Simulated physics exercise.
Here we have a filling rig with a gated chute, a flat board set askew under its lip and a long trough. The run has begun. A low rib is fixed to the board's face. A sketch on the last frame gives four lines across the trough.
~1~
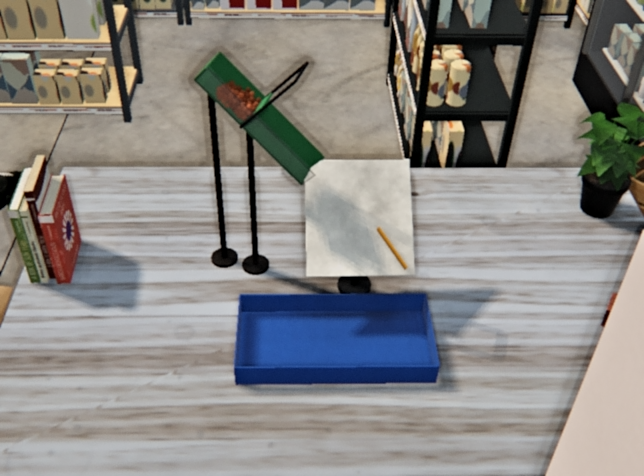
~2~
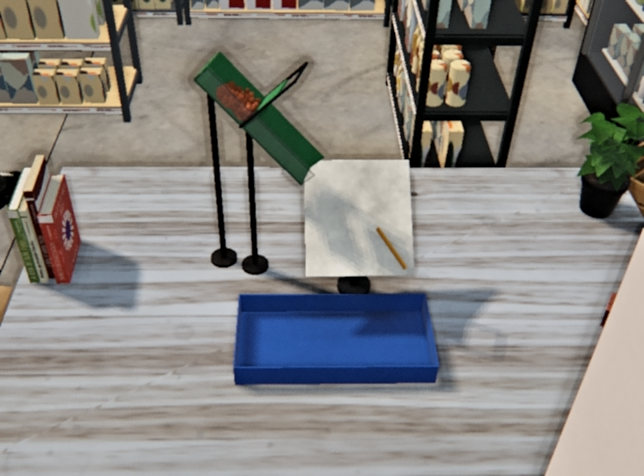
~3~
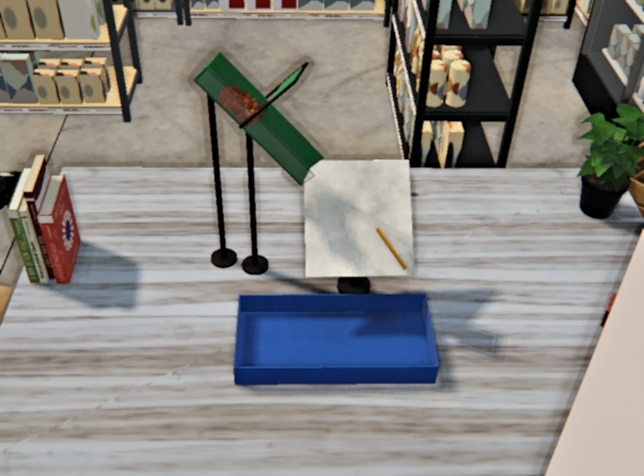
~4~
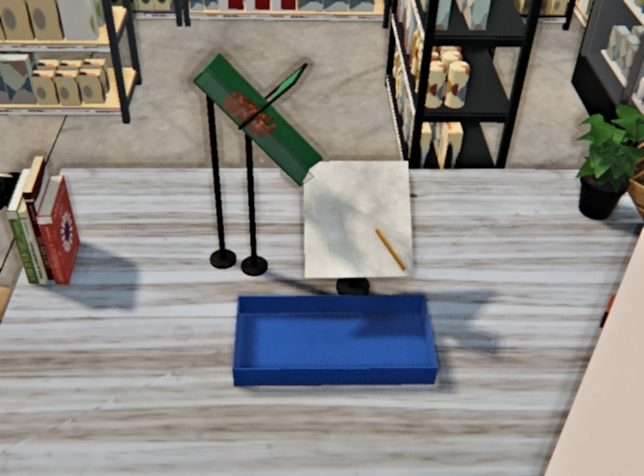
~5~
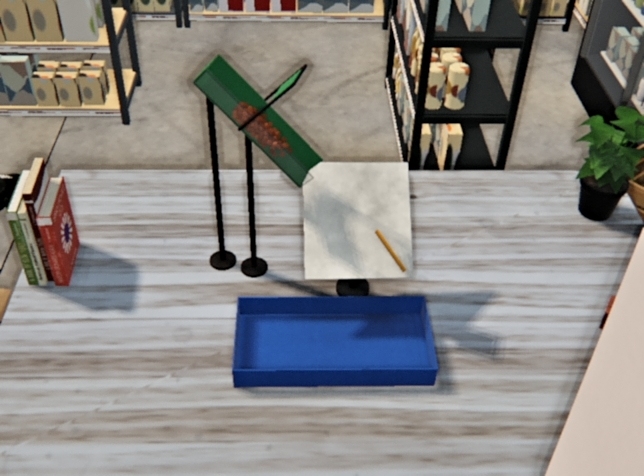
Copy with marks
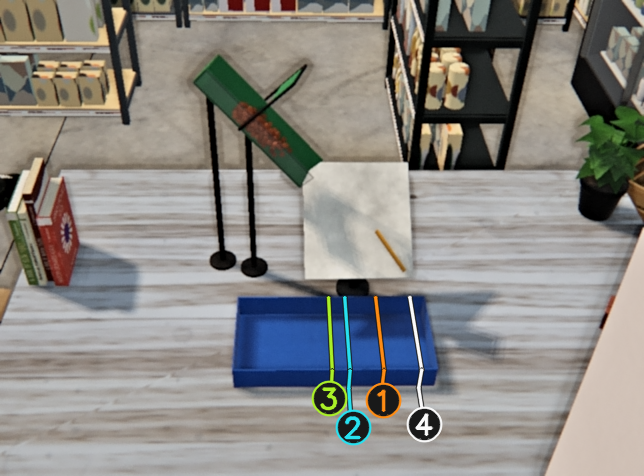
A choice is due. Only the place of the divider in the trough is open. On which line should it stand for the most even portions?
The answer is line 1.
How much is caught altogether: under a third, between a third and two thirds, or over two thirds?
It is over two thirds.
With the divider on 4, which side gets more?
The left side.
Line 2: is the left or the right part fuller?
Right.
On the marked copy, line 1 crosses the front rim at (384, 369); line 2 crosses the front rim at (350, 369); line 3 crosses the front rim at (332, 369); line 4 crosses the front rim at (421, 369).
With 1, of what is caught, close to half on the left of the divider, close to half on the right.
With 2, of what is caught, a small share on the left of the divider, all but a few on the right.
With 3, of what is caught, none at all on the left of the divider, the whole lot on the right.
With 4, of what is caught, all but a few on the left of the divider, a small share on the right.
